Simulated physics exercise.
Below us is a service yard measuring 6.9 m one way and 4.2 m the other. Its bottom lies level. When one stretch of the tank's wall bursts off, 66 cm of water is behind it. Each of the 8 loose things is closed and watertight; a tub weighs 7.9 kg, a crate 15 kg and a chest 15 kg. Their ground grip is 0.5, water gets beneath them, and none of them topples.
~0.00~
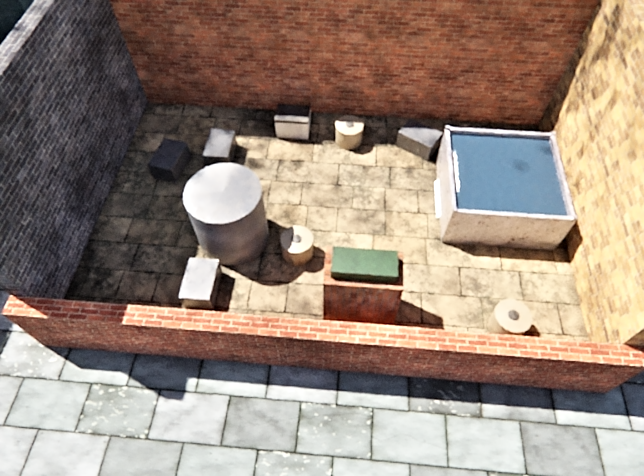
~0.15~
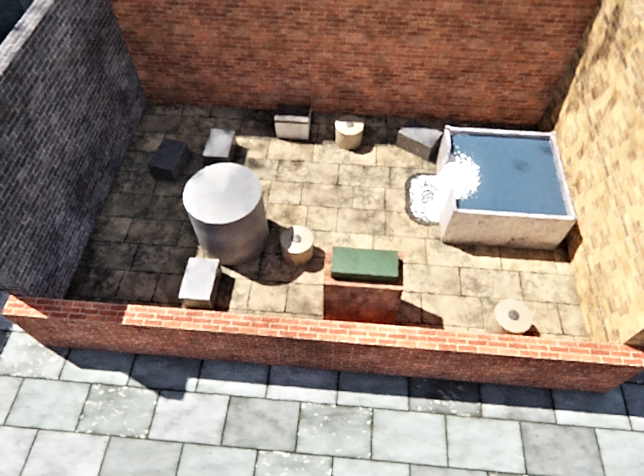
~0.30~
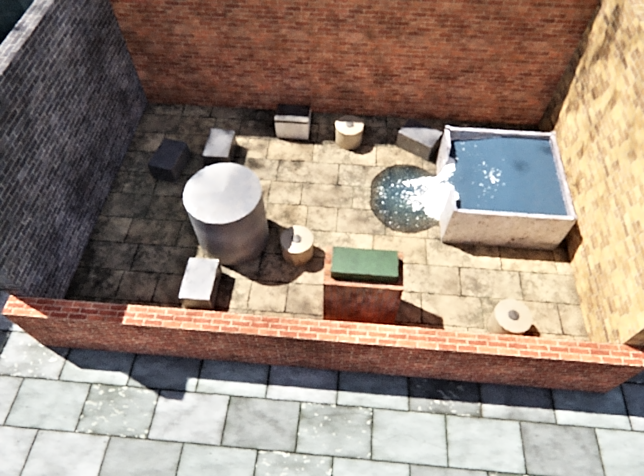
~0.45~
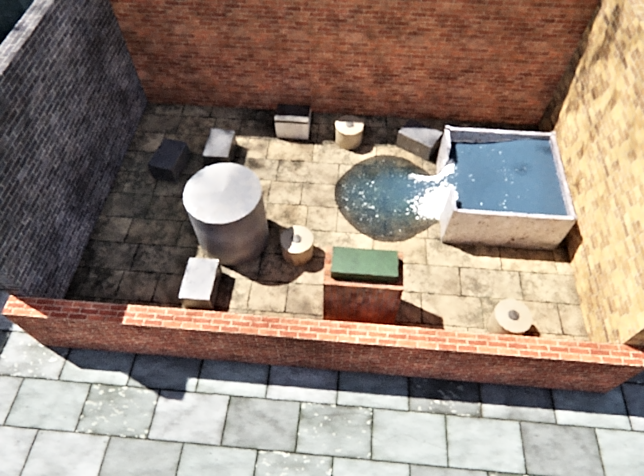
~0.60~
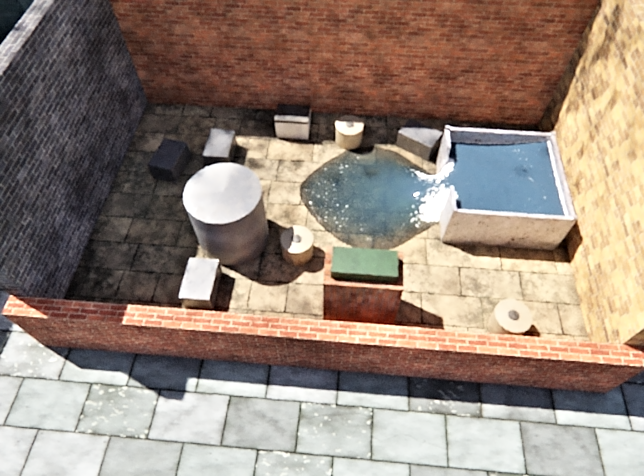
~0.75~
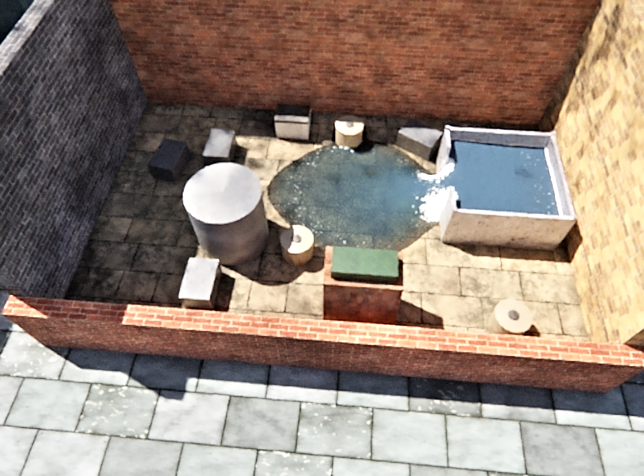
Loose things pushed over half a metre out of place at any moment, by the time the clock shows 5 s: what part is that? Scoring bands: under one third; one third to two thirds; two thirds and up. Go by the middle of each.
Result: The highest band.
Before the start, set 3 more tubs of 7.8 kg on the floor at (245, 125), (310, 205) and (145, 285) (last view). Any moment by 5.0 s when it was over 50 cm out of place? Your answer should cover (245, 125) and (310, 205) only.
In that order: Over, over.
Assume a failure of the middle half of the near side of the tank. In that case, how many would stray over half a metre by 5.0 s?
Result: 2 of them.
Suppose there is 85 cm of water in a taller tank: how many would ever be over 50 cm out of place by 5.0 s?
Under that setup the answer is 6.
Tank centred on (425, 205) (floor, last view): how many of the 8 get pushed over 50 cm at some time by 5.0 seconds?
That would give 4.
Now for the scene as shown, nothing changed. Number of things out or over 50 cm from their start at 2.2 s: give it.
At that moment it comes to 4.
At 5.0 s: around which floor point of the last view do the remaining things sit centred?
Mean position approx. (226, 197).
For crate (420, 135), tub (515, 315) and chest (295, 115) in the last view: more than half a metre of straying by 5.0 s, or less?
Result, in order: Undershooting / undershooting / overshooting.
After 1.1 s 0 of 8 are over 50 cm from their spots; 0 afloat.
After 2.2 s 4 of 8 are over 50 cm from their spots; 2 afloat.
After 3.5 s 6 of 8 are over 50 cm from their spots; 4 afloat.
After 5.0 s 6 of 8 are over 50 cm from their spots, and 6 have been at some point; 6 afloat.
